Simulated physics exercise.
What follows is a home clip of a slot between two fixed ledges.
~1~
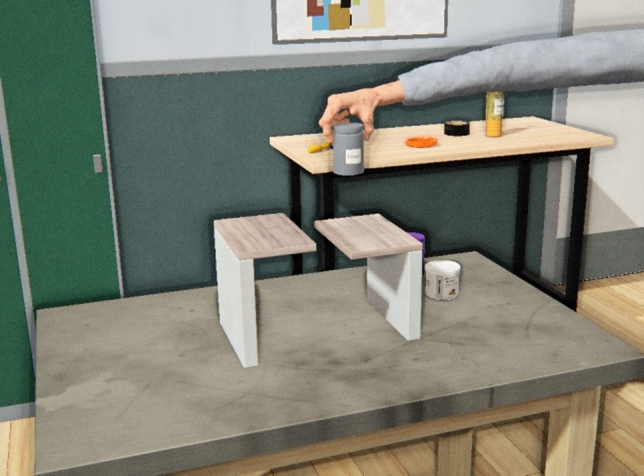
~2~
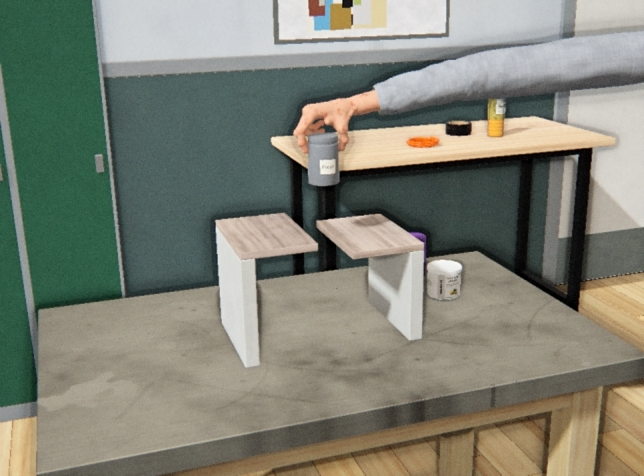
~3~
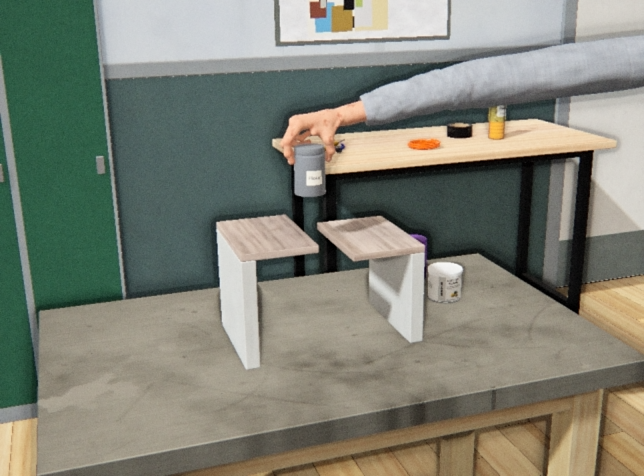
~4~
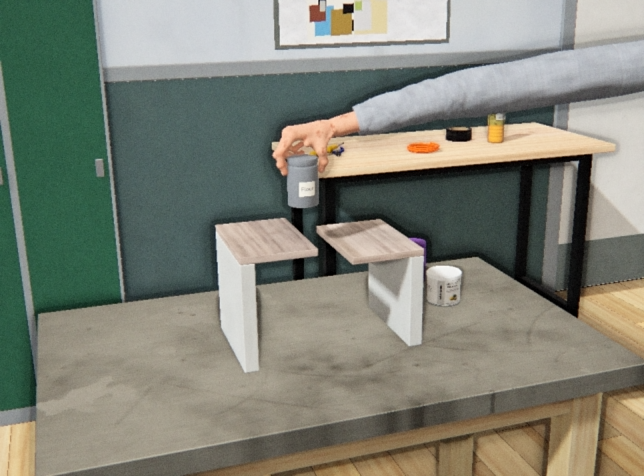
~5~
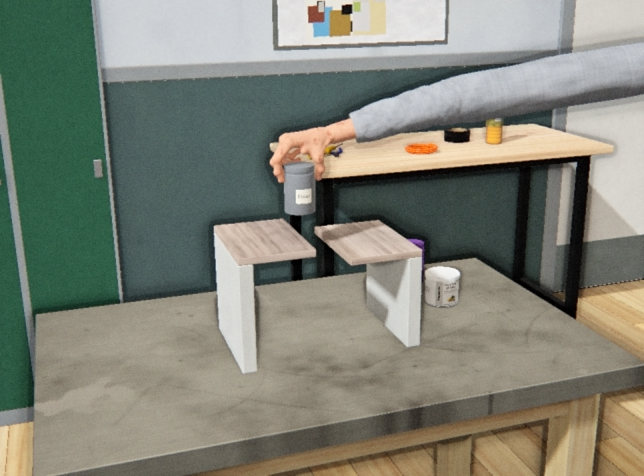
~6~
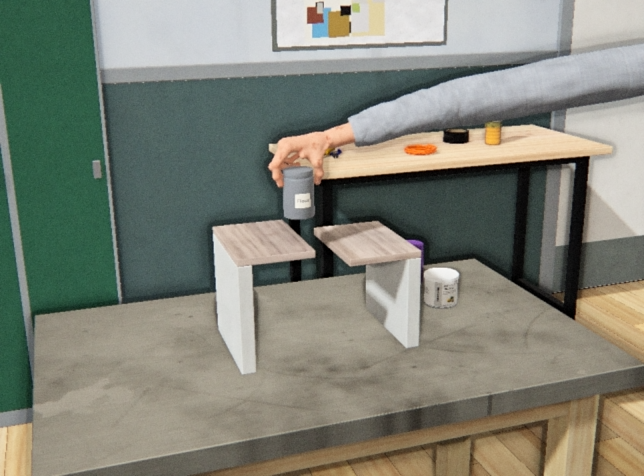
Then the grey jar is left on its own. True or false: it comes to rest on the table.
False.
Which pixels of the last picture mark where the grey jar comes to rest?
End position, last frame: About (321, 232).
Then, 0.20 s past the last view, grey jar displaced about its own width near (299, 211).
Then, 0.40 s past the last view, grey jar rocked 44° from its first pose near (315, 217).
Then, 0.50 s past the last view, grey jar rocked 71° from its first pose near (321, 230).
Finally, down or leaning hard on the stand or table, grey jar; the other 2 still in place. Final places as the last picture's camera would see them, grey jar near (321, 232). The jar stays on top.
